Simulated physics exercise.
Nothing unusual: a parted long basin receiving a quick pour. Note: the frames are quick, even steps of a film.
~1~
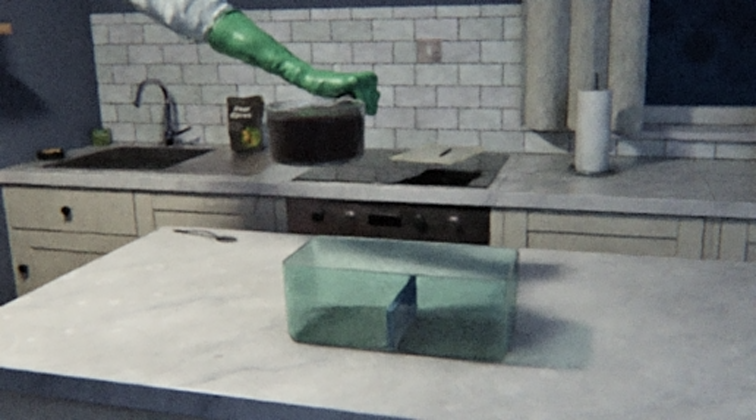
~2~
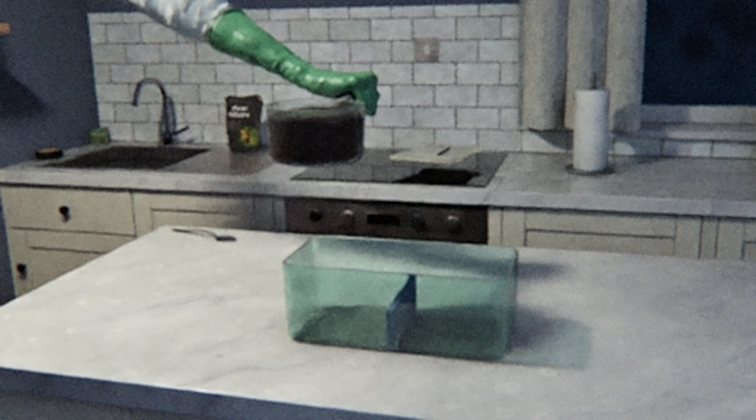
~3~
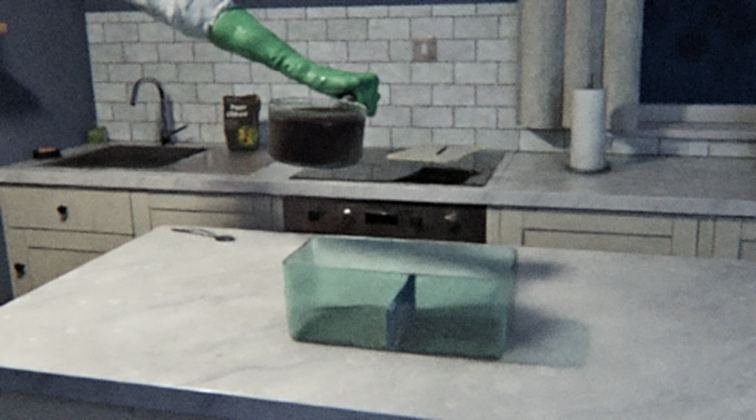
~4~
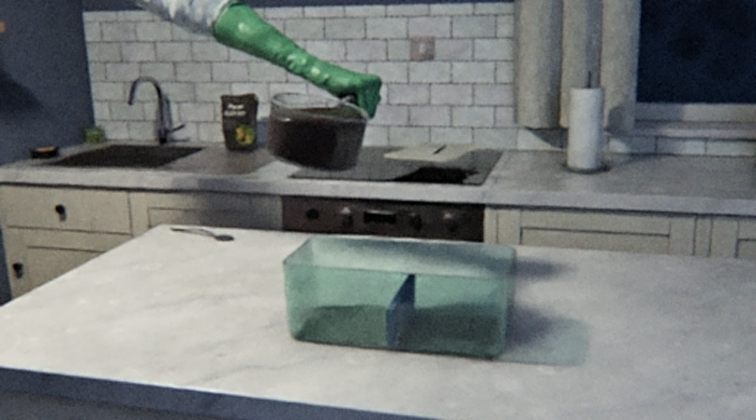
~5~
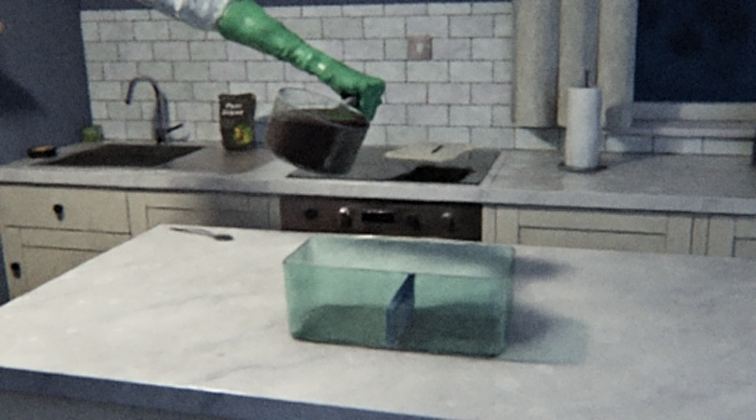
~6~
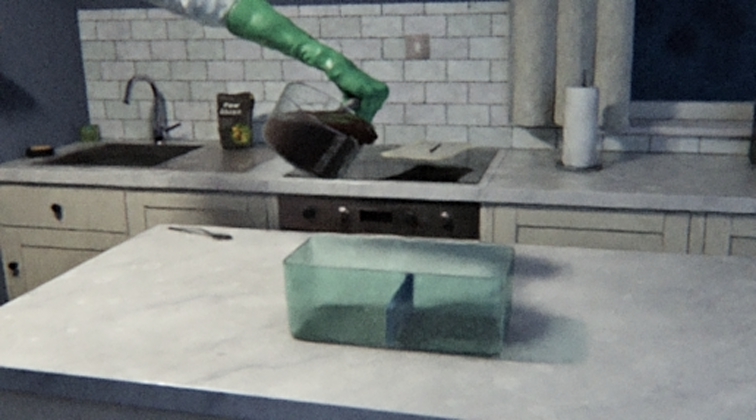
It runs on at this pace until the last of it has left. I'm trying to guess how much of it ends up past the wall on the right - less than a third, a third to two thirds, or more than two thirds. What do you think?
Middle of three bands.
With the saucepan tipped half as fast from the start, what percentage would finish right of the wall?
Roughly 70 per cent ends up there.
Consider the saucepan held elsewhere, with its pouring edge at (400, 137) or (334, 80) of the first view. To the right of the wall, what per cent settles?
About 90 % the first time, about 30 % the second.
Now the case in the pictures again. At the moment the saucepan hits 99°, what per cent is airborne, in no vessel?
I'd say some 50 per cent of it.
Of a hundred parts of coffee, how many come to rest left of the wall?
Some 40 per cent.
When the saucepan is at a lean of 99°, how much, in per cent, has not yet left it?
About 25 %.
A moment on, the saucepan is tipped on its side and 25 per cent is still to pour, 1 is left of the wall and 24 right of it.
Next, the saucepan is tipped right over and 4 per cent is still to pour, 28 is left of the wall and 60 right of it.
Then the saucepan is tipped right over and 0 per cent is still to pour, 38 is left of the wall and 59 right of it.
Later the saucepan is tipped right over and 0 per cent is still to pour, 39 is left of the wall and 59 right of it.
In the end 39 per cent lies left of the wall, 60 right of it and 2 outside.
